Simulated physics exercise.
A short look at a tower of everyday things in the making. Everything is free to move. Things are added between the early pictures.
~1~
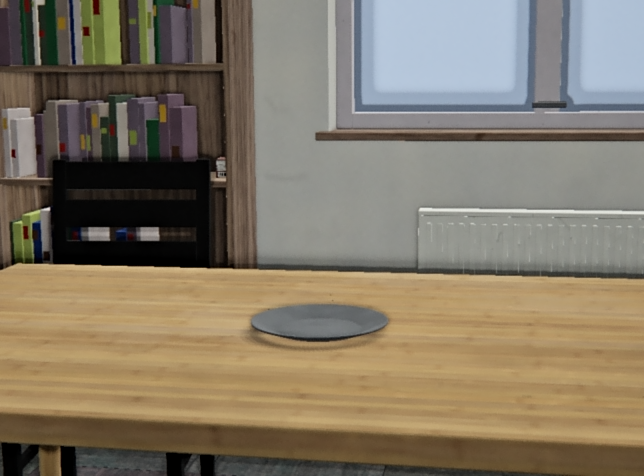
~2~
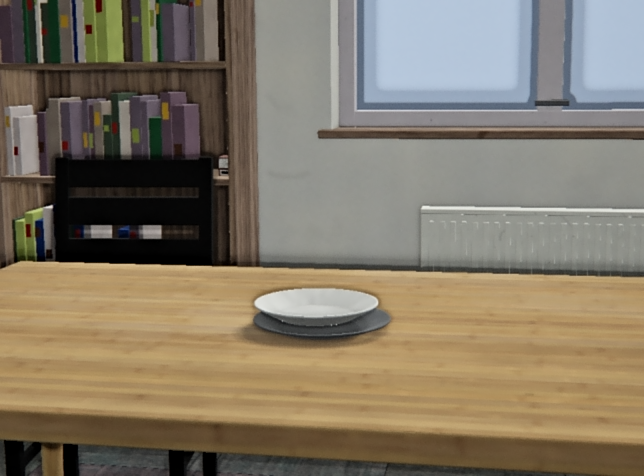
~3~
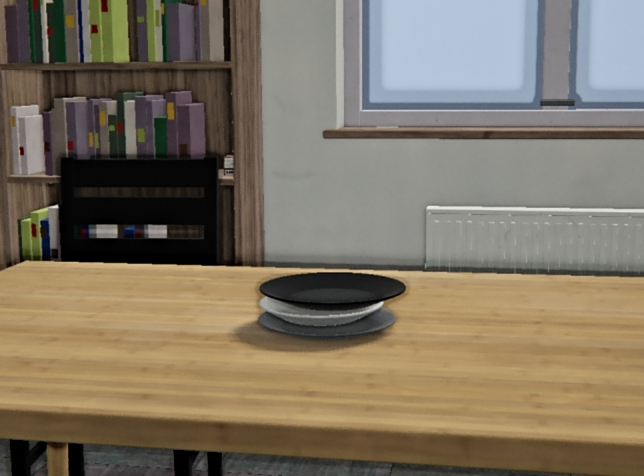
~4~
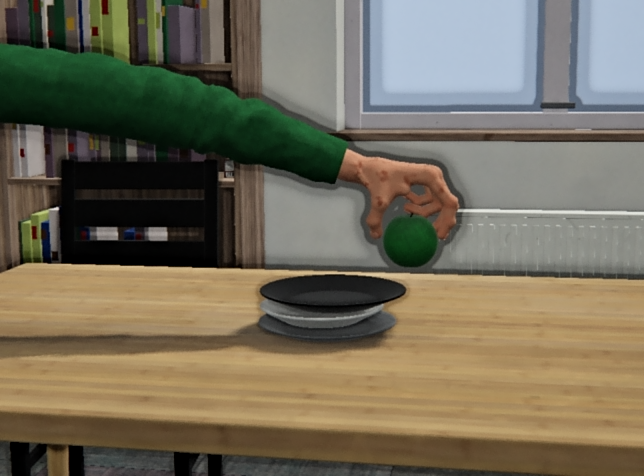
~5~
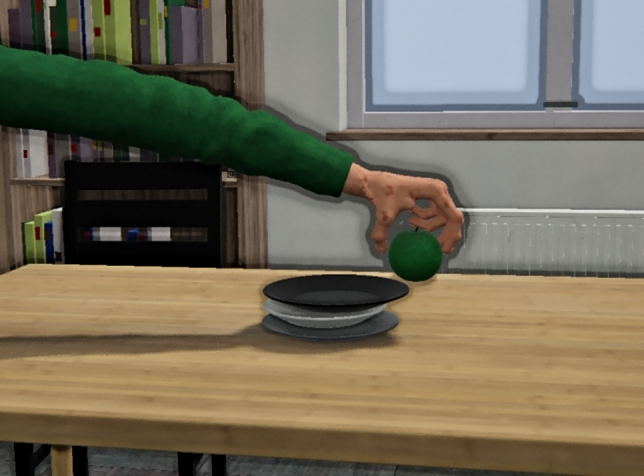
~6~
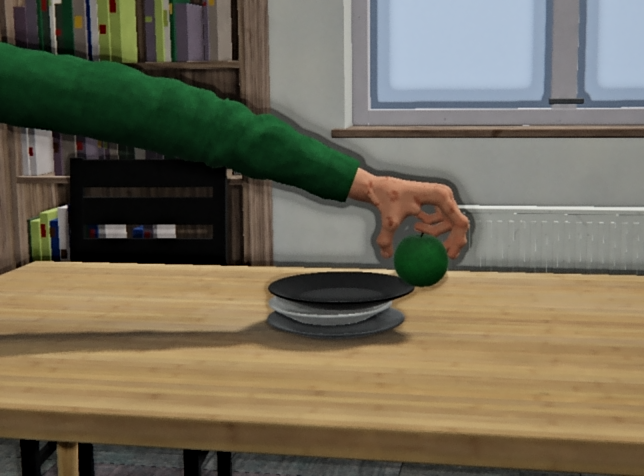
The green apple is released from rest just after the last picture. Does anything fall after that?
In the end the pile loses its balance.
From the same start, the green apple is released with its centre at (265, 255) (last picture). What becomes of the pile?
Then it gives way.
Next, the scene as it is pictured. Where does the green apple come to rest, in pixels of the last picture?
Near (454, 305).
Then, 0.40 s later than the last frame, green apple moved a little near (433, 269).
Then, 0.50 s later than the last frame, green apple now fallen.
When it is over, fallen, green apple; the other 3 as before. End places, in pixels of the last picture, green apple near (454, 306). The pile comes apart.
